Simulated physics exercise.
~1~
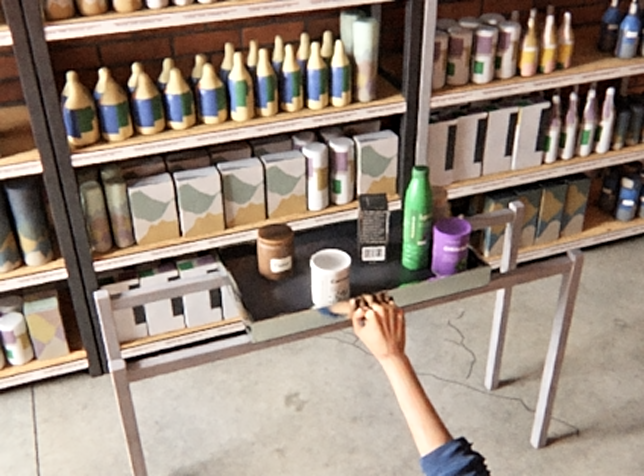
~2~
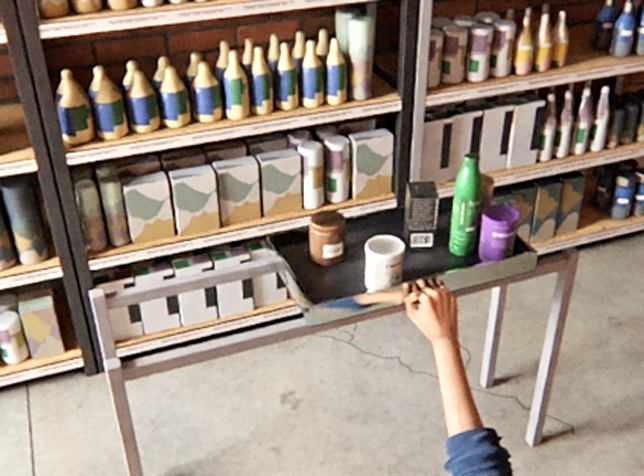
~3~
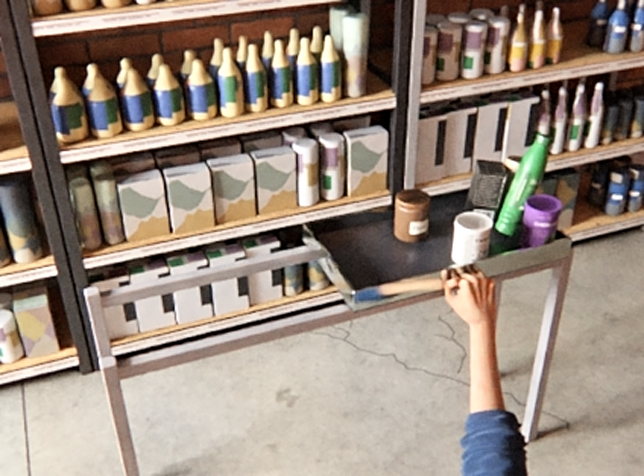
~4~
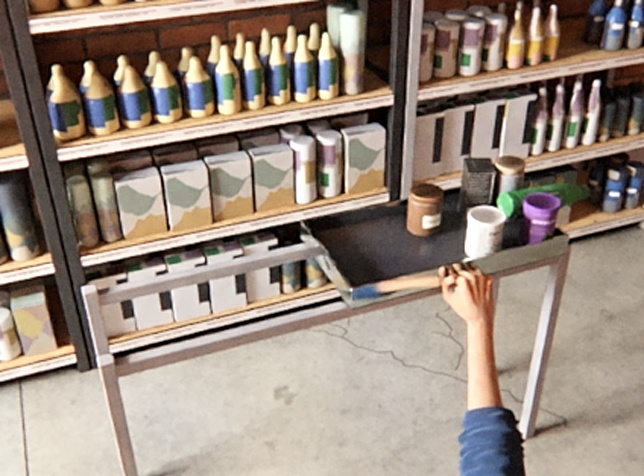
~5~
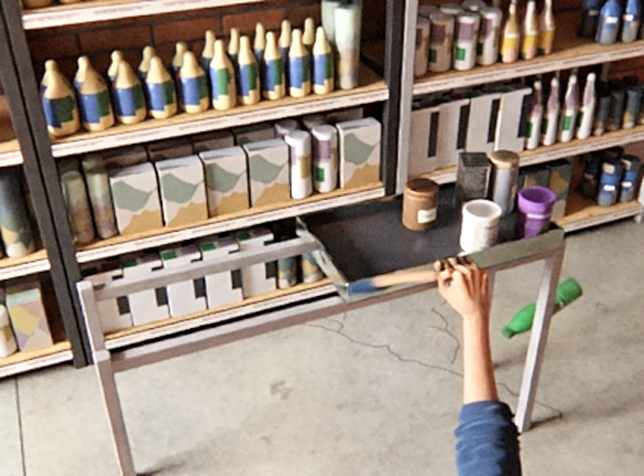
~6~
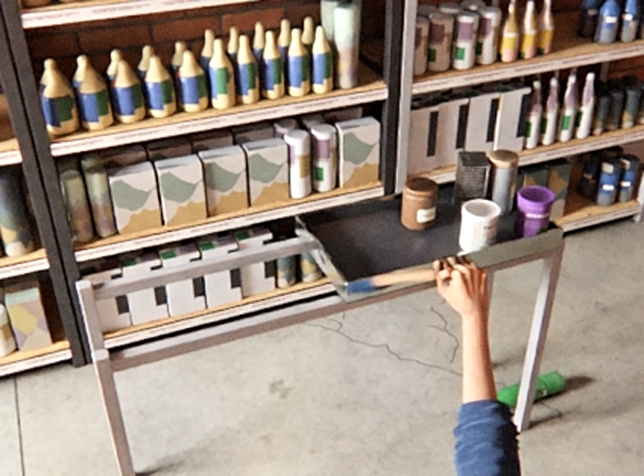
A hand pulls a loaded tray right, and a green bottle topples and falls to the floor.
